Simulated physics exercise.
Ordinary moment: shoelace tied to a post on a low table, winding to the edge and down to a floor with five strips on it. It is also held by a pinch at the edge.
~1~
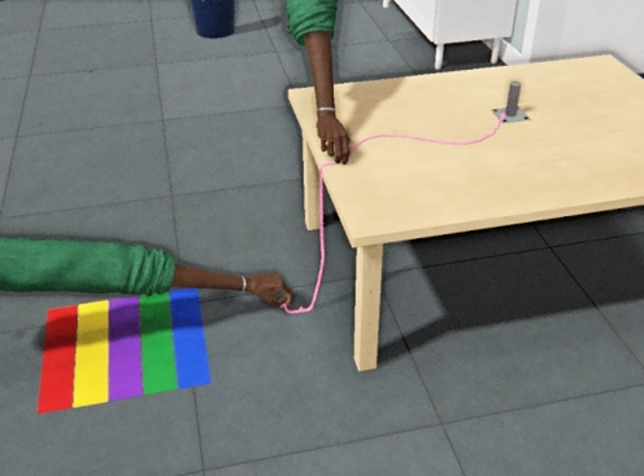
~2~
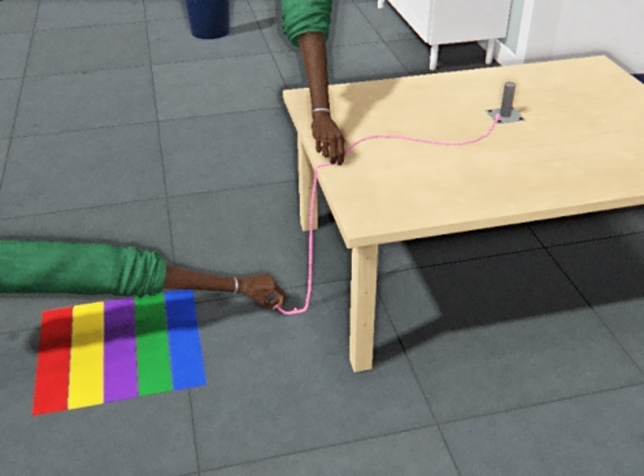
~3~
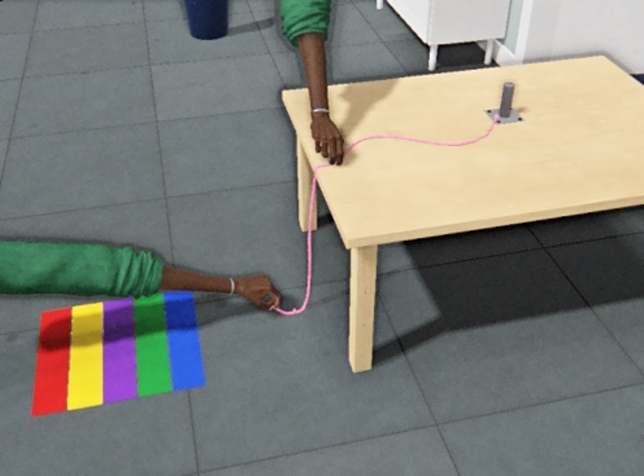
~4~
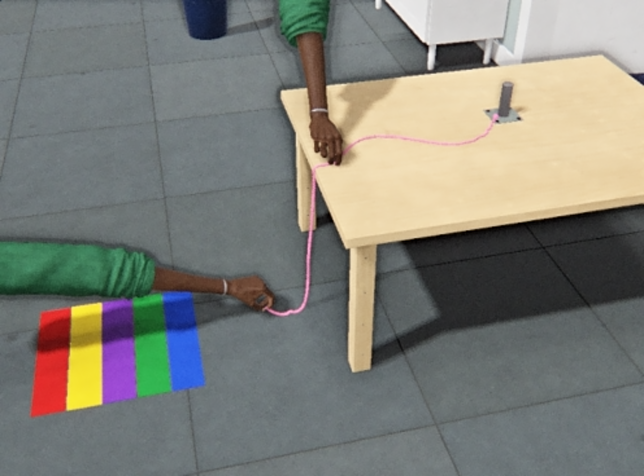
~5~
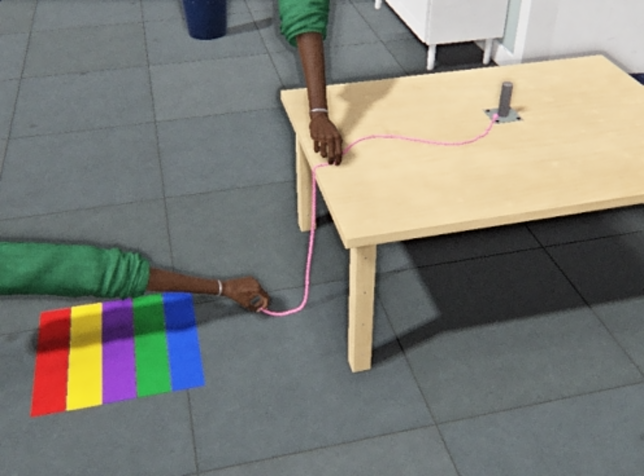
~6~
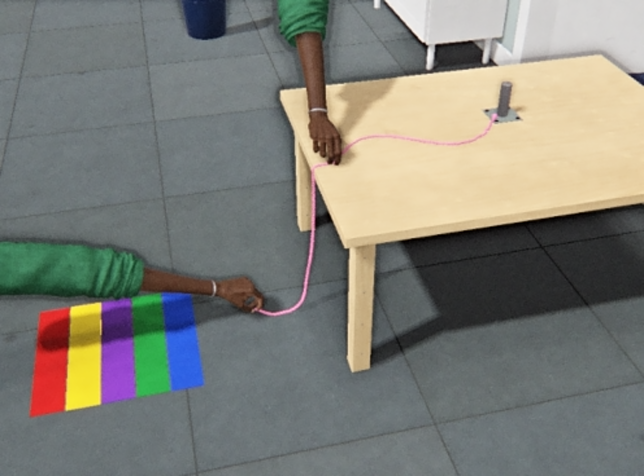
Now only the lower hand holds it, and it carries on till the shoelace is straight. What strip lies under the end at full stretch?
The purple one.
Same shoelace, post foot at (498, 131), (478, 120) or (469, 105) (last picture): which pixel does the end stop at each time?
Try by try, around (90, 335), (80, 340) and (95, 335).
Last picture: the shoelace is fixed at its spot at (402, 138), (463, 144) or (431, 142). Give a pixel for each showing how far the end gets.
That would be (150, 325) for the first, (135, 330) for the second and (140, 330) for the third.
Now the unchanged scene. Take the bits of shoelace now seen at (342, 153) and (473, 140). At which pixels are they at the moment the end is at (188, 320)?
Mark one about (311, 165), mark two about (443, 128).
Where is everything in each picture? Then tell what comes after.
In the first frame, end (284, 304); blue (193, 367); green (159, 372); purple (125, 378); yellow (91, 384); red (56, 390).
In the second frame, end (277, 306); shoelace through (489, 131) (433, 142) (360, 141) (316, 174) (311, 236) (309, 293).
In the third frame, end (273, 307).
In the fourth frame, end (266, 308); shoelace through (487, 130) (431, 142) (358, 142) (314, 174) (310, 236) (307, 293).
In the fifth frame, end (261, 308).
In the sixth frame, end (255, 309); shoelace through (486, 130) (430, 142) (357, 141) (313, 174) (313, 235) (305, 294).
Early on, end near (189, 320); over blue.
Midway, end near (142, 328); over green.
At the end of the slack, end near (114, 332); over purple. It halts on the purple strip.
